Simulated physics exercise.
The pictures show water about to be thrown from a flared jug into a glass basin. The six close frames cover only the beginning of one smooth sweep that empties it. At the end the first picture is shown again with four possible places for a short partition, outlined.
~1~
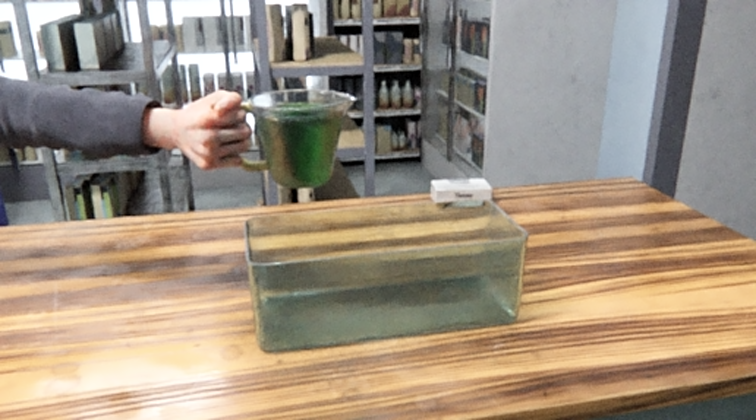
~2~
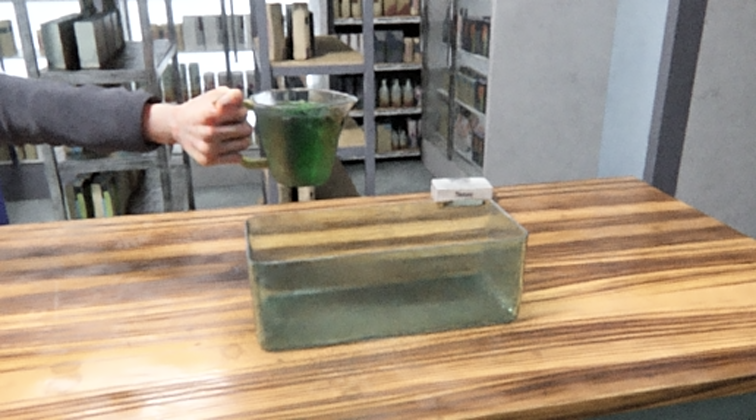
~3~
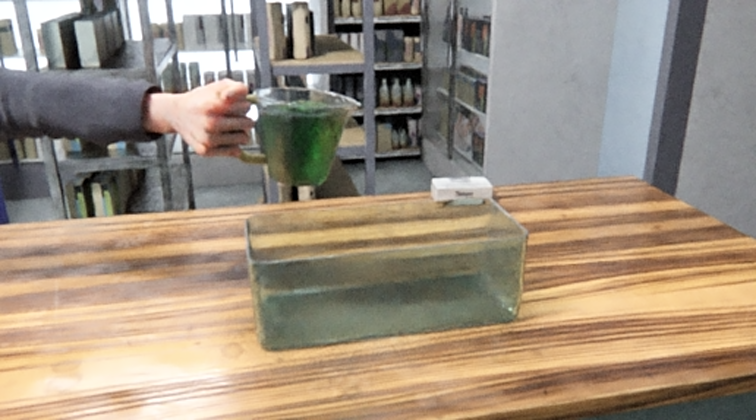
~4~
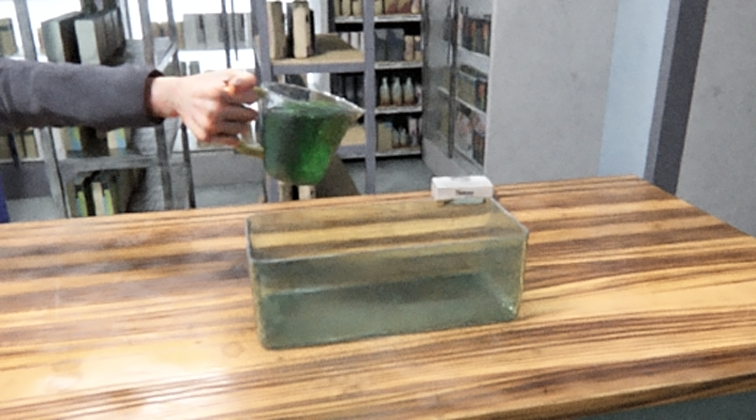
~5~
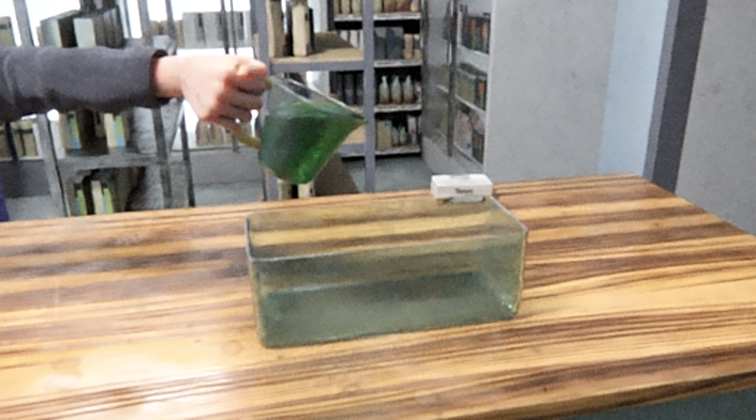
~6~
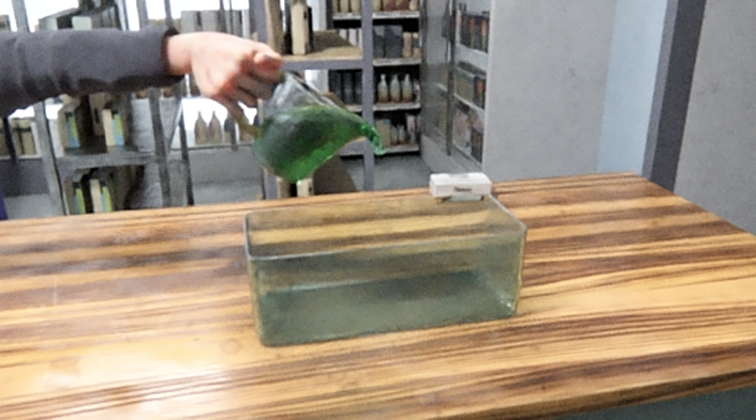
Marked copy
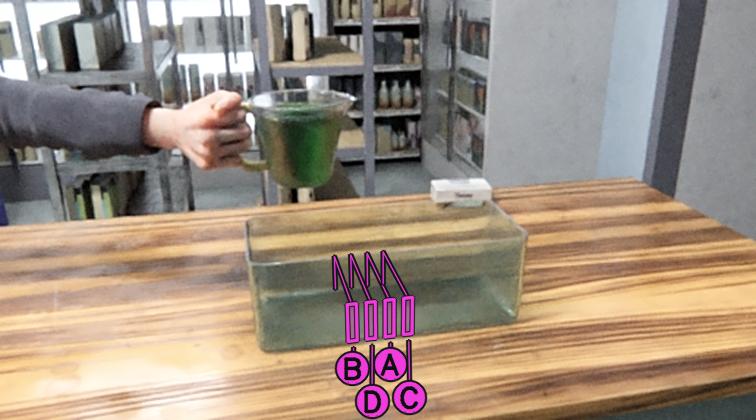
We see a hand holding a flared glass jug of green liquid above a rectangular glass basin on a striped wooden table; the jug stays upright, then tilts steadily to the right until liquid passes over its lip.
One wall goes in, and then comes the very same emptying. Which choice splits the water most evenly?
Use place C.
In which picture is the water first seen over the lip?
Picture 5.
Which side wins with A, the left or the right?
The right one.
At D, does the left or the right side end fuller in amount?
The right one.
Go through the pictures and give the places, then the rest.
Upright, lip at (354, 99); basin from (257, 350) to (517, 318); nothing has left yet.
Upright, lip at (356, 99); nothing has left yet.
Tipped about 7°, lip at (359, 104); nothing has left yet.
Tipped about 16°, lip at (364, 112); nothing has left yet.
Tipped about 27°, lip at (366, 122); water is over the lip, down to (366, 122).
Tipped about 40°, lip at (366, 135); water is over the lip, down to (377, 150).
On the marked copy, A at (390, 343); B at (353, 347); C at (408, 340); D at (372, 345).
With A, about 17 % ends left of the wall and 82 % right of it.
With B, about 2 % ends left of the wall and 97 % right of it.
With C, about 46 % ends left of the wall and 53 % right of it.
With D, about 5 % ends left of the wall and 95 % right of it.
